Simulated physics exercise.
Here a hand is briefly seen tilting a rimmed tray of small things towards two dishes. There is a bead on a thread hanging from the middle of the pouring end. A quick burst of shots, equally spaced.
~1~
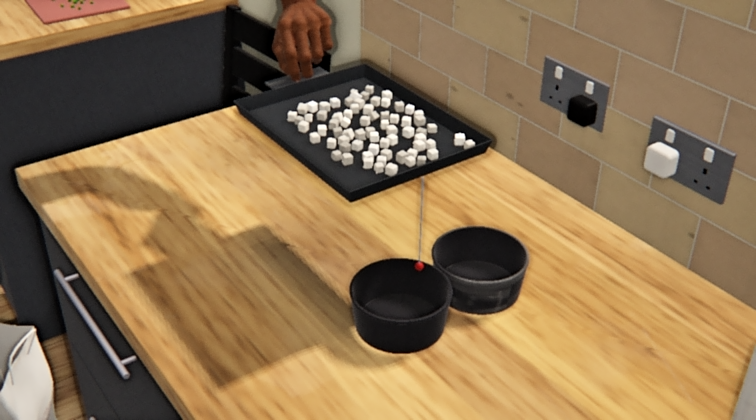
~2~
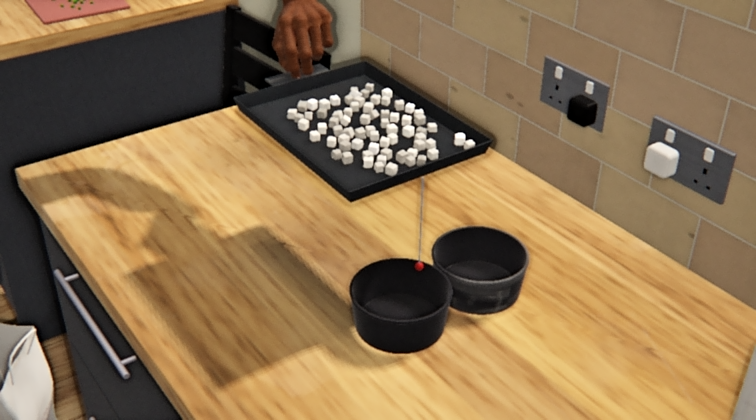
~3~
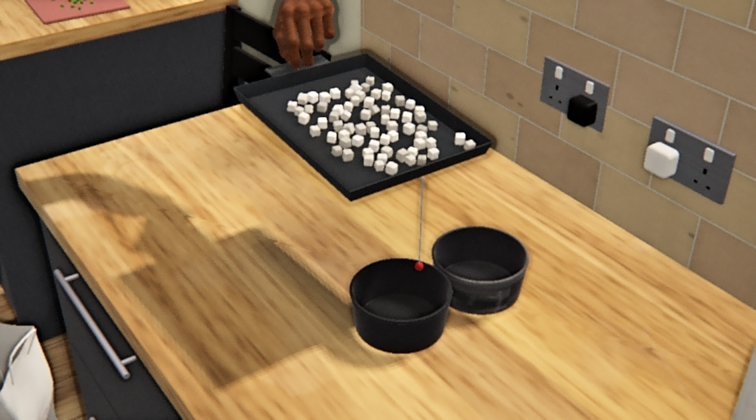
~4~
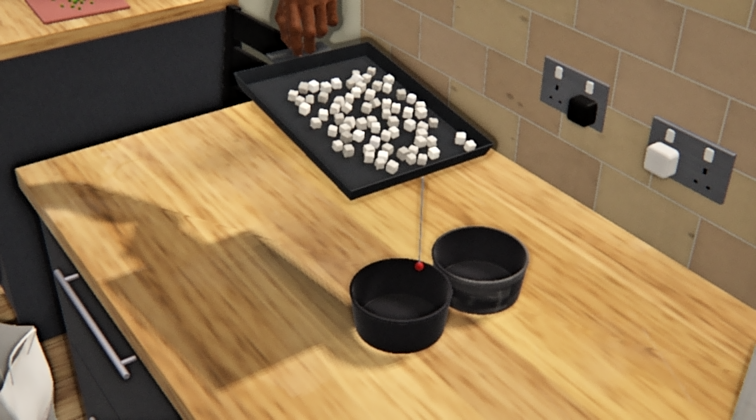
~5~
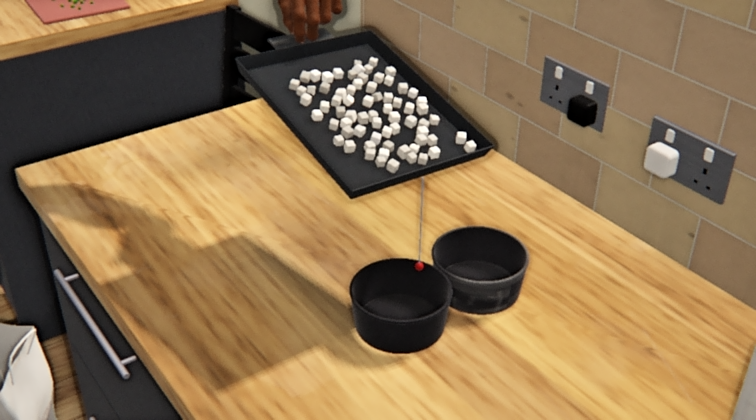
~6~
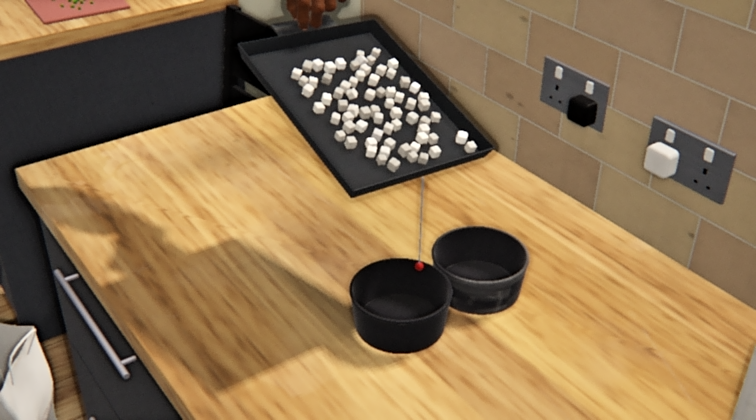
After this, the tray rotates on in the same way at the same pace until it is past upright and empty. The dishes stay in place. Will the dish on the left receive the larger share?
No - the one on the right does.
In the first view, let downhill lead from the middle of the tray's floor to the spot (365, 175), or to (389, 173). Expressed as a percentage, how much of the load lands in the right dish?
Shares: 0 %, then 0 %.
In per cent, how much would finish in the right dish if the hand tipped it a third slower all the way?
It would be close to 40 per cent.
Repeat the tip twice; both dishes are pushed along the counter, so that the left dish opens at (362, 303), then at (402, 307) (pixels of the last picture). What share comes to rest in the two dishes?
Roughly 30% on the first try and 80% on the second.
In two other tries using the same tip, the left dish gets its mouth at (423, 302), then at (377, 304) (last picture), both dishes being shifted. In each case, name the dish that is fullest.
For the first place, the dish on the right side; for the second, the dish on the right side.
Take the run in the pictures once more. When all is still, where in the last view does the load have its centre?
Near (487, 298), more or less.
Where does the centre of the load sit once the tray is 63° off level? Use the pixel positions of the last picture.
The middle of the load sits near (447, 147).
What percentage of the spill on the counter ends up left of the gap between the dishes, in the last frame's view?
Close to 10 %.
Just after the last frame, tray tipped steeply; almost all on the tray; just a few in the air.
A moment on, tray tipped past a quarter turn; roughly two thirds on the tray; just a few in the left dish; about a tenth in the right dish; about a tenth outside both; about a tenth in the air.
Further on, tray tipped past a quarter turn; about a tenth in the left dish; roughly half in the right dish; roughly half outside both.
When it is over, tray tipped past a quarter turn; about a tenth in the left dish; roughly half in the right dish; roughly half outside both.
